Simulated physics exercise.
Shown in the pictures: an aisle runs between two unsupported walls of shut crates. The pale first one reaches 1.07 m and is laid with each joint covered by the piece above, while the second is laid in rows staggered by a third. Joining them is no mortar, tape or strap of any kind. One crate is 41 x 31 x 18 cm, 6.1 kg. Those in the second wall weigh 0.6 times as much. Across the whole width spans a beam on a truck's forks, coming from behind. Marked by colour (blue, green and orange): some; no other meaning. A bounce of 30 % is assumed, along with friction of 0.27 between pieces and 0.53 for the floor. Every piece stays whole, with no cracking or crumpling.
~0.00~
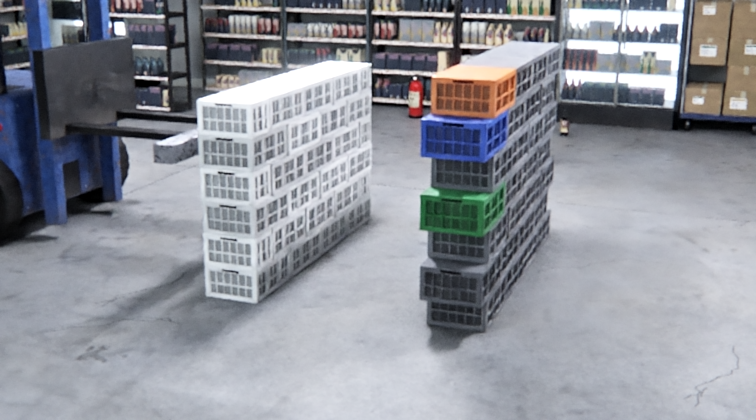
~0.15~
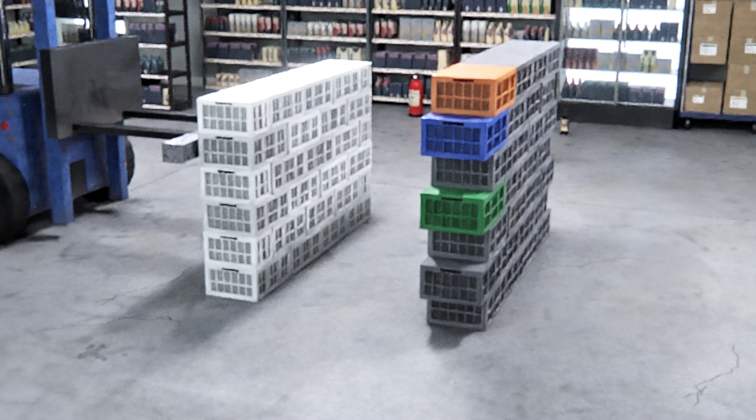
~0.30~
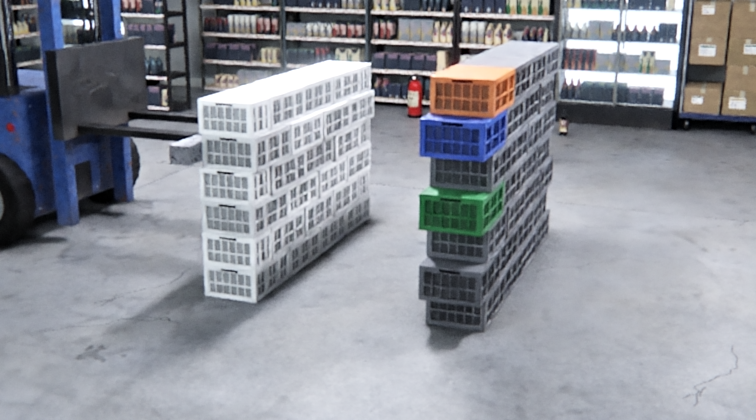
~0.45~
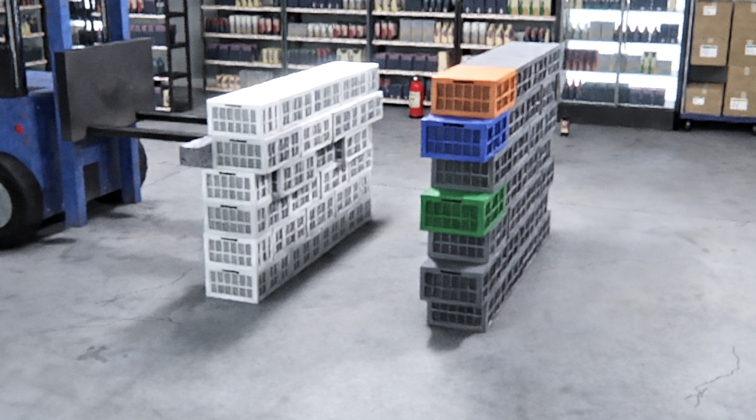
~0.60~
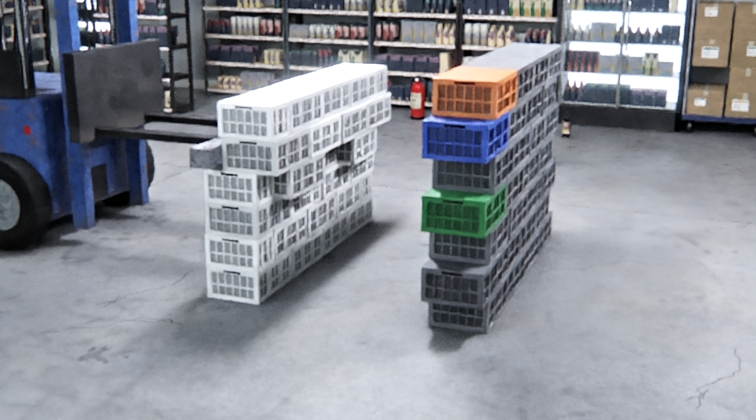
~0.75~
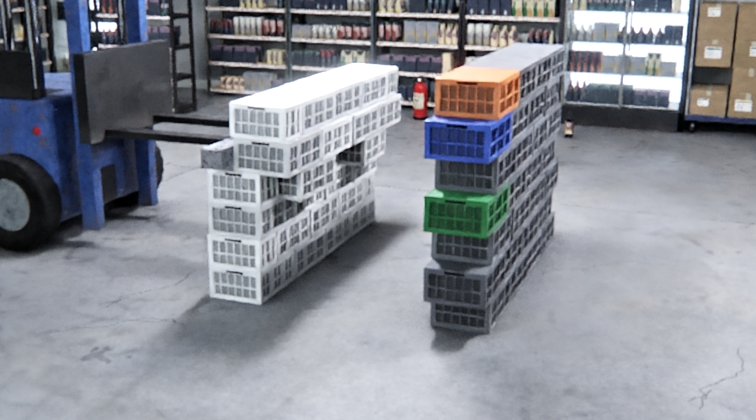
Forklift pushing a grey beam rightward into a white crate wall, shifting its upper rows toward a still, mostly grey crate wall.
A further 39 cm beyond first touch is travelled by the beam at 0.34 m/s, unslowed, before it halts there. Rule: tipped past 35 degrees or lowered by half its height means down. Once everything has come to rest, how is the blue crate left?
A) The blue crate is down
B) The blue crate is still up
The blue crate is still up.
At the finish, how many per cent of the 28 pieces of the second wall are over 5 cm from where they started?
Shifted: 5 per cent.
After 1.00 s, 0 of the pale wall down; none of the 28 crates of the second wall down; blue crate unmoved.
After 1.28 s, 11 of the pale wall down; none of the 28 crates of the second wall down; blue crate unmoved.
After 1.62 s, 11 of the pale wall down; none of the 28 crates of the second wall down, 5 disturbed; blue crate unmoved.
In the end (3.3 s), 11 of the pale wall down; none of the 28 crates of the second wall down, 5 disturbed; blue crate unmoved; green crate unmoved; orange crate unmoved. From the last view, middles, blue crate near (470, 134), green crate near (469, 206).
